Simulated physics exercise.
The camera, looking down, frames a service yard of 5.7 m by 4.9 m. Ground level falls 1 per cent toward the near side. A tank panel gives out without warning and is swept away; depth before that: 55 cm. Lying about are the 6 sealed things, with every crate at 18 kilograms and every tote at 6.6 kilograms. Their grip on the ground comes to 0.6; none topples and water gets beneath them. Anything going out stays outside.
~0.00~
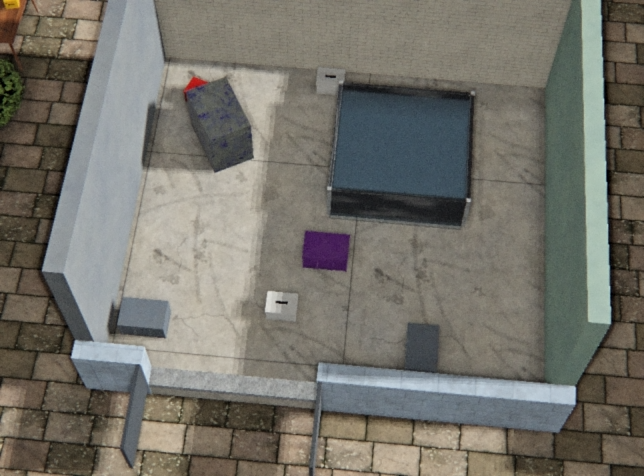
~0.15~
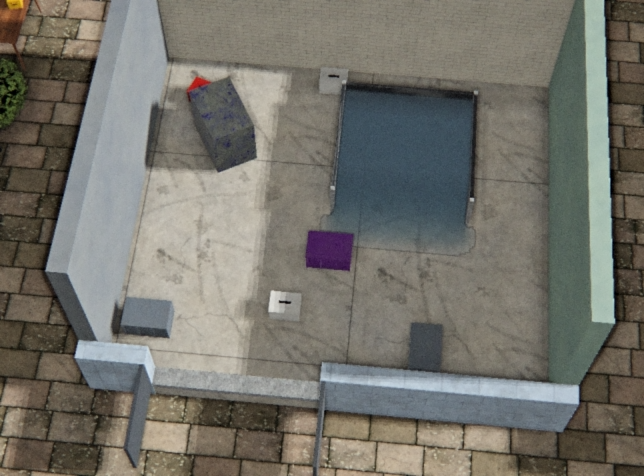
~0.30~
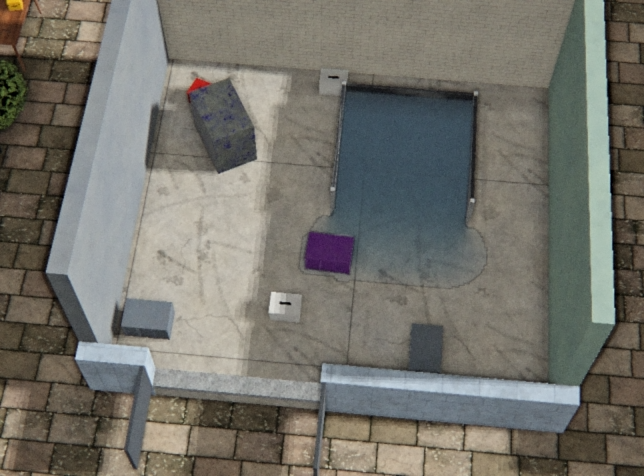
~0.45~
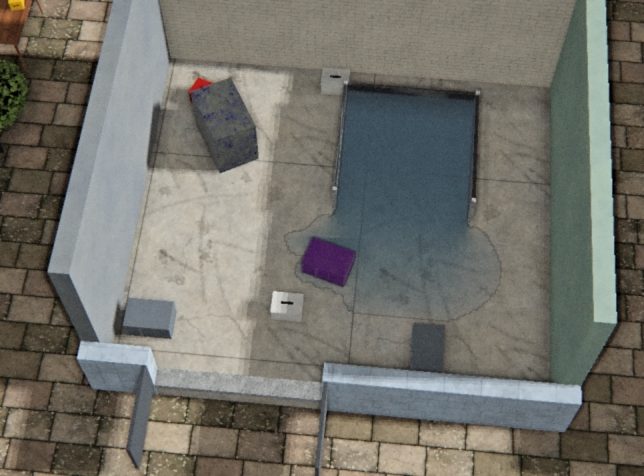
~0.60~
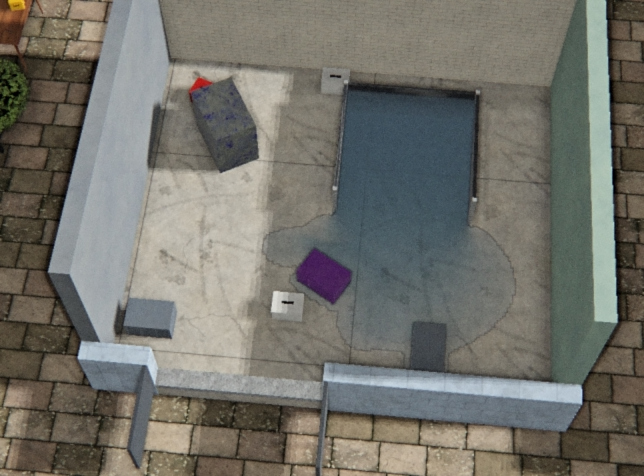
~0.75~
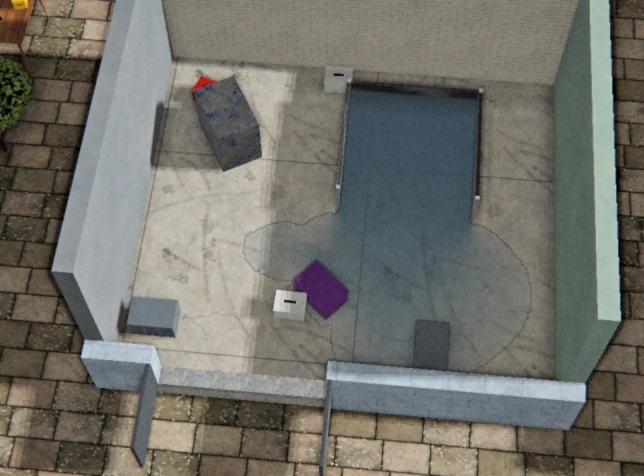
Blue water bursts from a dark-framed tank as its near panel disappears, in a walled, paved yard seen from above. A purple crate sits below the tank, with a pale box nearby, grey blocks at lower left and right, and a red tote behind a dark slab at upper left. The water fans nearer and sideways, the crate turns clockwise and slides nearer beside the pale box, and the camera drifts slightly.
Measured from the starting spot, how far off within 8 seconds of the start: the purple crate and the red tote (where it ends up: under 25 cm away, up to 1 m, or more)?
My prediction: The purple crate should get washed far off; the red tote should not go anywhere much.
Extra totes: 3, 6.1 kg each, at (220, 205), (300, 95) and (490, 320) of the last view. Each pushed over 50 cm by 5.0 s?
In sequence: Stays within; stays within; goes beyond.
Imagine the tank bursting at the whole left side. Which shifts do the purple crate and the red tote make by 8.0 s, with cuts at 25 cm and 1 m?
Purple crate: Essentially stationary; red tote: Displaced far.
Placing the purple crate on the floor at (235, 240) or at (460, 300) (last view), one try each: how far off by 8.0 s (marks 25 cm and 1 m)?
Run 1: It remains nearly still. Run 2: It is pushed far off.
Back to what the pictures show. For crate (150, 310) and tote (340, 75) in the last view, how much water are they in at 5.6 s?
About 6 and 2 cm.
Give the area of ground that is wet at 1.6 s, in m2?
Near 14 m2 in all.
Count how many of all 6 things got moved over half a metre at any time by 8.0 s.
All told, that gives 5.
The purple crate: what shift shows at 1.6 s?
It has shifted about 150 cm.
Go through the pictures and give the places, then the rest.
In the first frame, the purple crate at (326, 246) rests on the ground; the red tote at (200, 89) rests on the ground; water covers 3.1 m2; 0 of 6 have shifted.
In the second frame, the purple crate at (330, 245), on the bottom; the red tote at (204, 89), on the bottom; 4.0 m2 under water; 0 of 6 have shifted.
In the third frame, the purple crate at (329, 248) rests on the ground; the red tote at (204, 90), on the bottom; water covers 5.0 m2; 0 of 6 have shifted.
In the fourth frame, the purple crate at (328, 257) rests on the ground, 17 cm from its start; the red tote at (205, 89), on the bottom; water covers 6.2 m2; 1 of 6 have shifted.
In the fifth frame, the purple crate at (324, 271), on the bottom, 39 cm from its start; the red tote at (206, 89), on the bottom; water covers 7.7 m2; 1 of 6 have shifted.
In the sixth frame, the purple crate at (321, 285), on the bottom, 63 cm from its start; the red tote at (208, 88), on the bottom; 9.2 m2 under water; 1 of 6 have shifted.
After 1.6 s the purple crate is near (278, 348), 1.7 m from its start, aground; the red tote is near (208, 88), 0.0 m from its start, aground; 0 of 6 are out; 1 afloat.
After 3.6 s the purple crate has gone out; the red tote is near (208, 88), 0.0 m from its start, aground; 2 of 6 are out; 2 afloat.
After 5.6 s the purple crate has gone out; the red tote is near (208, 88), 0.0 m from its start, aground; 2 of 6 are out; 0 afloat.
After 8.0 s the purple crate has gone out; the red tote is near (208, 88), 0.0 m from its start, aground; 2 of 6 are out; 1 afloat.
